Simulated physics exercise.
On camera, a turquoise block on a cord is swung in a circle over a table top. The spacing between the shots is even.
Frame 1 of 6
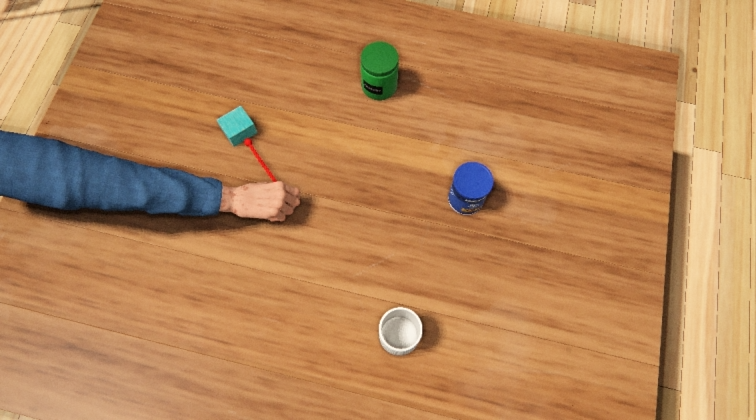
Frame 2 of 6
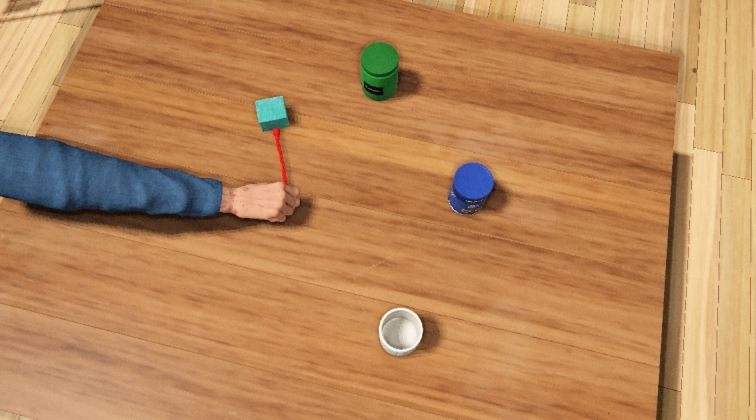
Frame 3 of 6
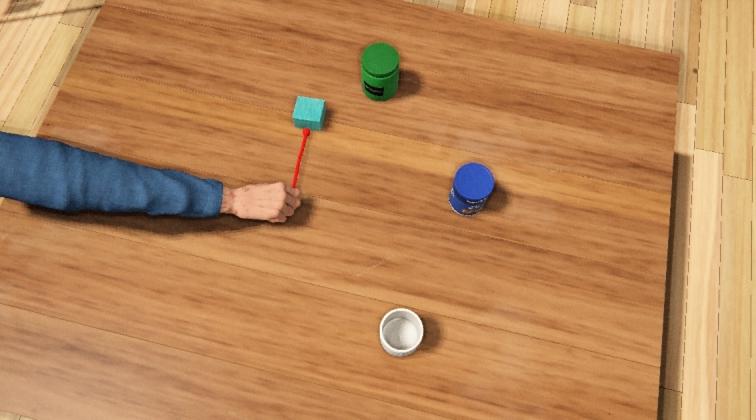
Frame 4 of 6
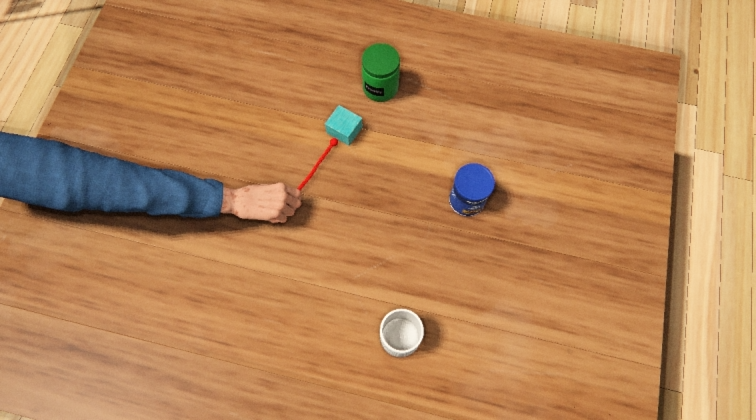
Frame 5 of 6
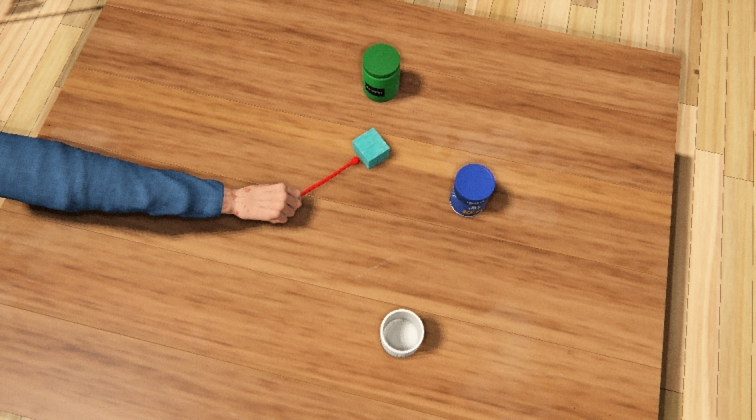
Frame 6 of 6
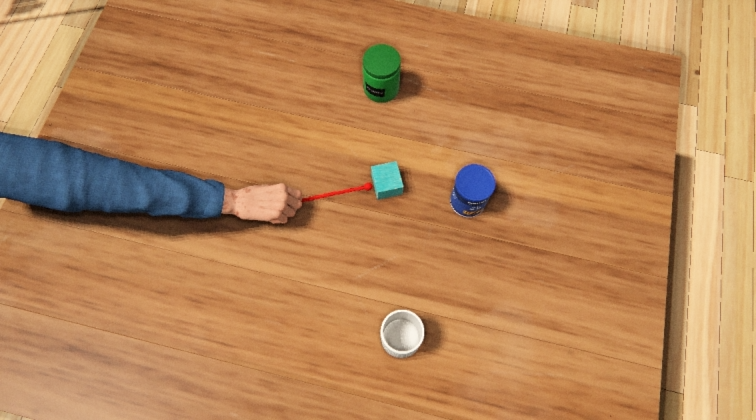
A turquoise block on a red cord swings clockwise around a fist at the end of a blue-sleeved arm, above a wooden table top seen from overhead. A green jar stands near the top, a blue tin to the right and a white mug lower down. The block arcs from the hand's upper left, over the top and down to its right, while the arm stays nearly still.
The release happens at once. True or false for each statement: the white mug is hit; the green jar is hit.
White mug: True; green jar: False.
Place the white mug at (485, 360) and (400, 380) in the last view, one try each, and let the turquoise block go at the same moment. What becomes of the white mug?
First spot: No contact; second spot: Contact.
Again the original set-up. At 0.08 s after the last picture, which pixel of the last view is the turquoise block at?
Somewhere around (395, 253), I reckon.
Then, 0.08 s later than the last view, block near (394, 253).
Then, 0.20 s later than the last view, block near (401, 302); white mug pushed aside.
Finally, block near (402, 303); white mug pushed aside. The white mug takes the knock and the green jar stays untouched.
